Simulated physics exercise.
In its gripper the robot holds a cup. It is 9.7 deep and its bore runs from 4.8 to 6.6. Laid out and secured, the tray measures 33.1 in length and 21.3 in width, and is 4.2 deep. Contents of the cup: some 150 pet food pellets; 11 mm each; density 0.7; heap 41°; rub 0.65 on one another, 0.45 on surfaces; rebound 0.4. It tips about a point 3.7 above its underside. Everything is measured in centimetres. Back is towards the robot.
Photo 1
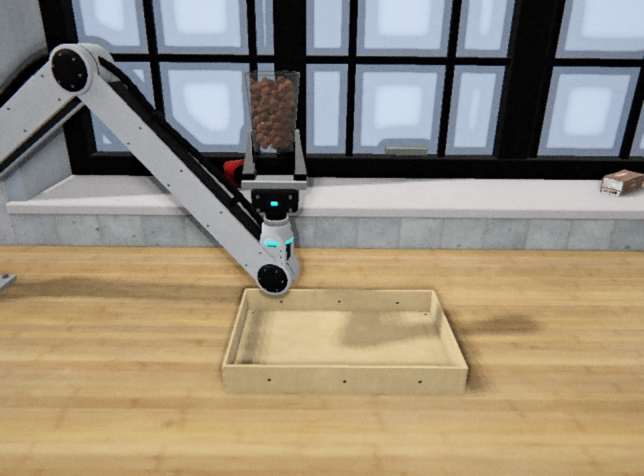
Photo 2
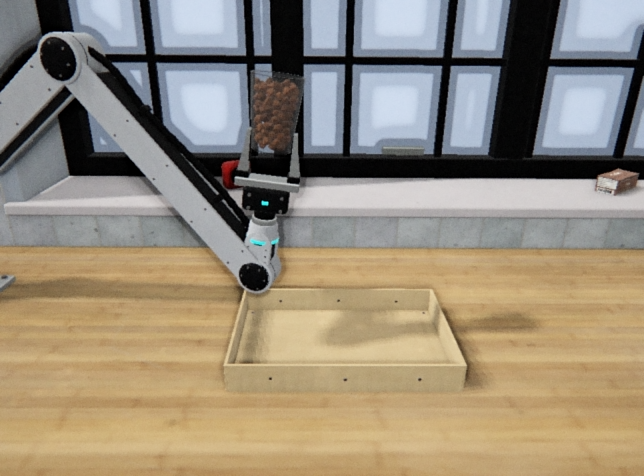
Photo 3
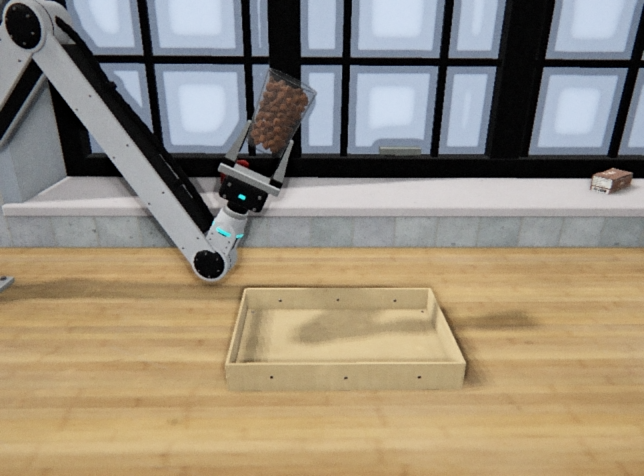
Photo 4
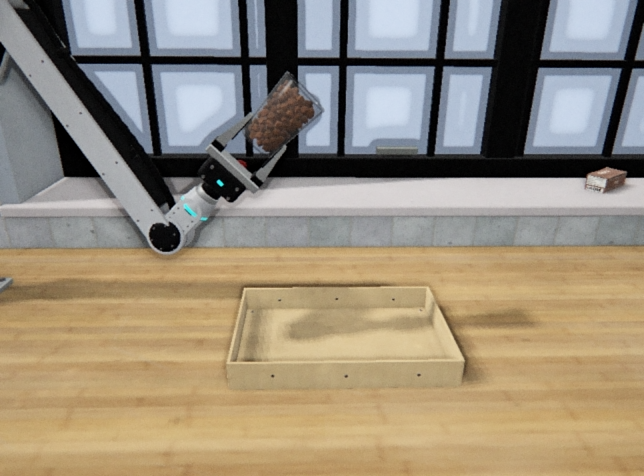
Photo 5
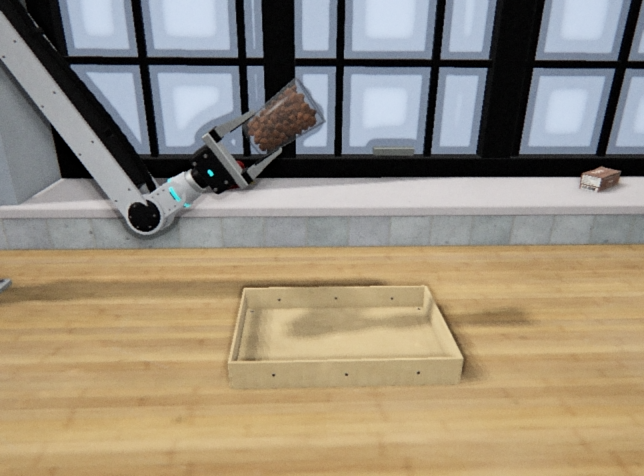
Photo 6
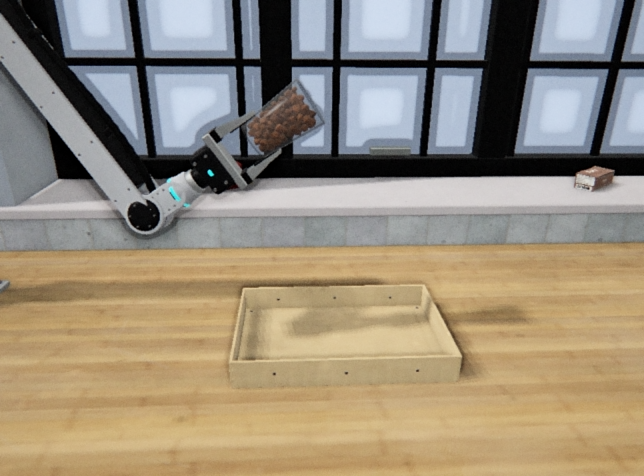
On a wooden counter by a window, a robot arm swinging left while tilting a clear cup of brown pellets rightward.
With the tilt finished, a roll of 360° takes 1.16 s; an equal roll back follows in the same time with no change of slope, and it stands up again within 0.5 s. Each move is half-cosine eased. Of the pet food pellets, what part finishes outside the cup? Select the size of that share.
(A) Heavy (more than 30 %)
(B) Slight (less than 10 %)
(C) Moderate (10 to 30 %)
The answer is B.
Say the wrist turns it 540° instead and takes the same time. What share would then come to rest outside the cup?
Estimate: Approx. 0 per cent.
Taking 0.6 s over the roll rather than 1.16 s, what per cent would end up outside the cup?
In that case roughly 0 percent.
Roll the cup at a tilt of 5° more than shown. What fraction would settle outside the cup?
It would come to about 5 percent.
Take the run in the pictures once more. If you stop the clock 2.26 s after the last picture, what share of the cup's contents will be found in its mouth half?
Around 55 per cent.
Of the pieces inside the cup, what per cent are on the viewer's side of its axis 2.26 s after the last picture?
Roughly 50 per cent.
Then, 1.13 s after the last picture, tipped 56°, highest piece 41 above the table; 154 in the cup.
Then, 2.26 s after the last picture, tipped 56°, highest piece 41 above the table; 151 in the cup, 2 in the tray, 1 in flight or on a rim.
Then, 3.02 s after the last picture, upright, highest piece 42 above the table; 151 in the cup, 3 in the tray.
Then, 3.72 s after the last picture, upright, highest piece 42 above the table; 151 in the cup, 3 in the tray.
Final count, 151 in the cup, 3 in the tray. That is 2 % outside the cup.
